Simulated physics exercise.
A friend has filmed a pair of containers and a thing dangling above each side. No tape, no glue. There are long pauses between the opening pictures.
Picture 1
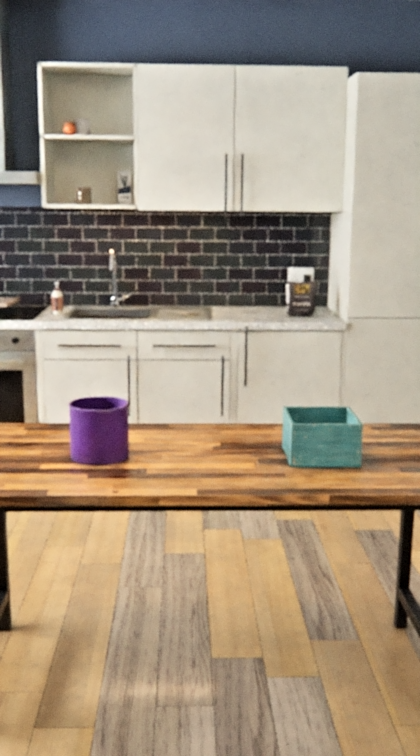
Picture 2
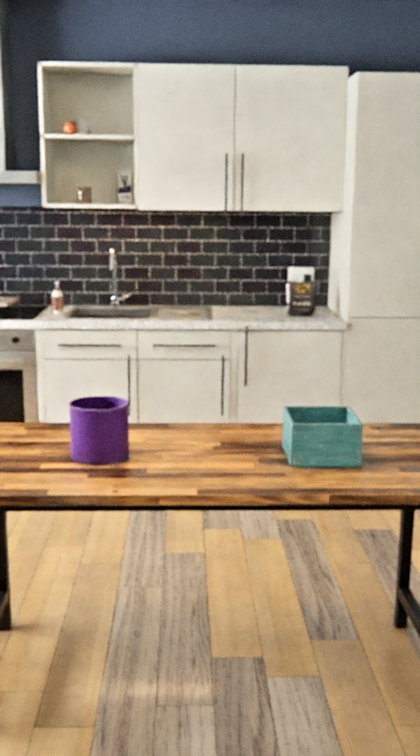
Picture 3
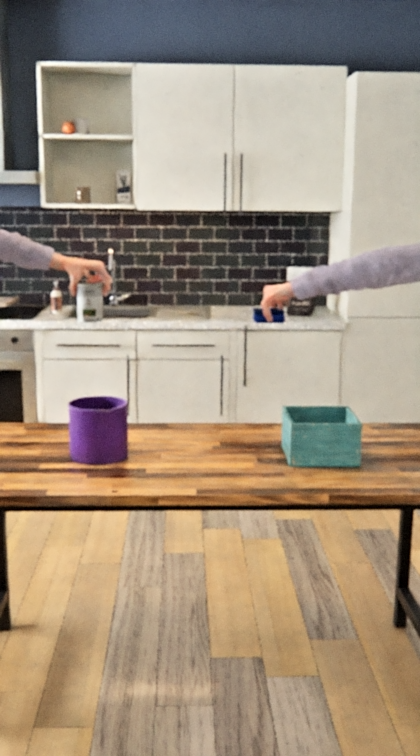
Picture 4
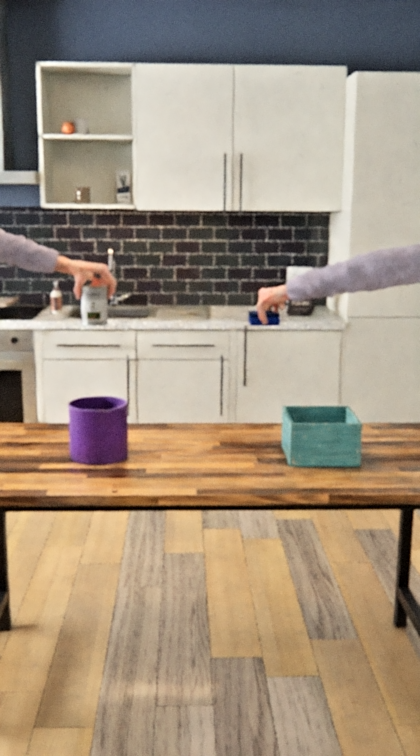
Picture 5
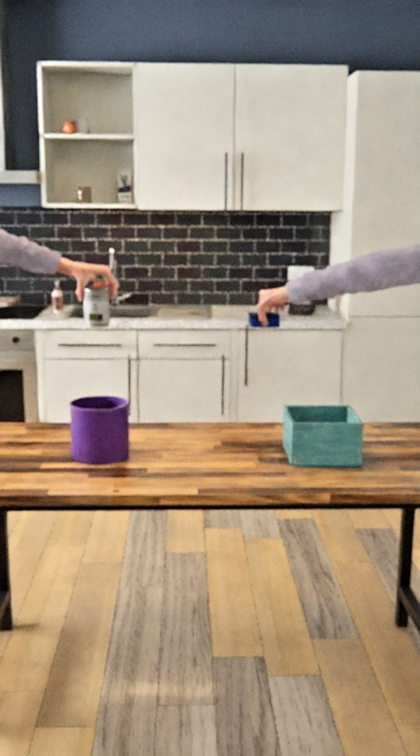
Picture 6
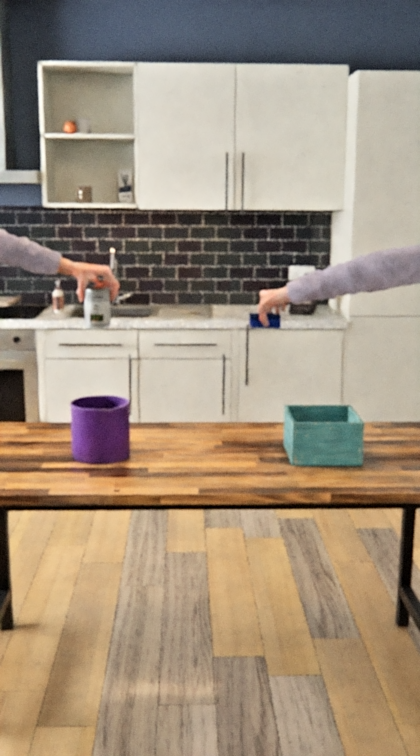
Two hands appear, holding a pale tin and a blue sponge nearly still above a table.
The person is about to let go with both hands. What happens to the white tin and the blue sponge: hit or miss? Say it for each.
In the end the white tin drops into the container, the blue sponge ends up outside.
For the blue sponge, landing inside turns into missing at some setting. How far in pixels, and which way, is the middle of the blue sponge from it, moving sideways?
A shift of 28 pixels, going right.
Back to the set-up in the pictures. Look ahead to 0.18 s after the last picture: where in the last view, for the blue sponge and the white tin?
The blue sponge at (264, 352), the white tin at (98, 340).
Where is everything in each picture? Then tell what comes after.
The first frame shows left bucket (99, 430).
The second frame shows right crate (321, 435).
The third frame shows still on the way; white tin (90, 302); left bucket (99, 430).
The fourth frame shows still on the way; blue sponge (264, 318); right crate (320, 435).
The fifth frame shows still on the way; white tin (97, 307); left bucket (100, 429).
The sixth frame shows in place, still held; white tin (98, 307); blue sponge (265, 320); right crate (322, 434).
Then, 0.18 s later than the last frame, white tin shifted about its own width near (98, 340); blue sponge shifted about its own width near (264, 352).
Then, 0.26 s later than the last frame, white tin dropping near (99, 386); blue sponge dropping near (263, 398).
When it is over, the white tin lands inside, near (101, 436); the blue sponge misses, near (262, 449).
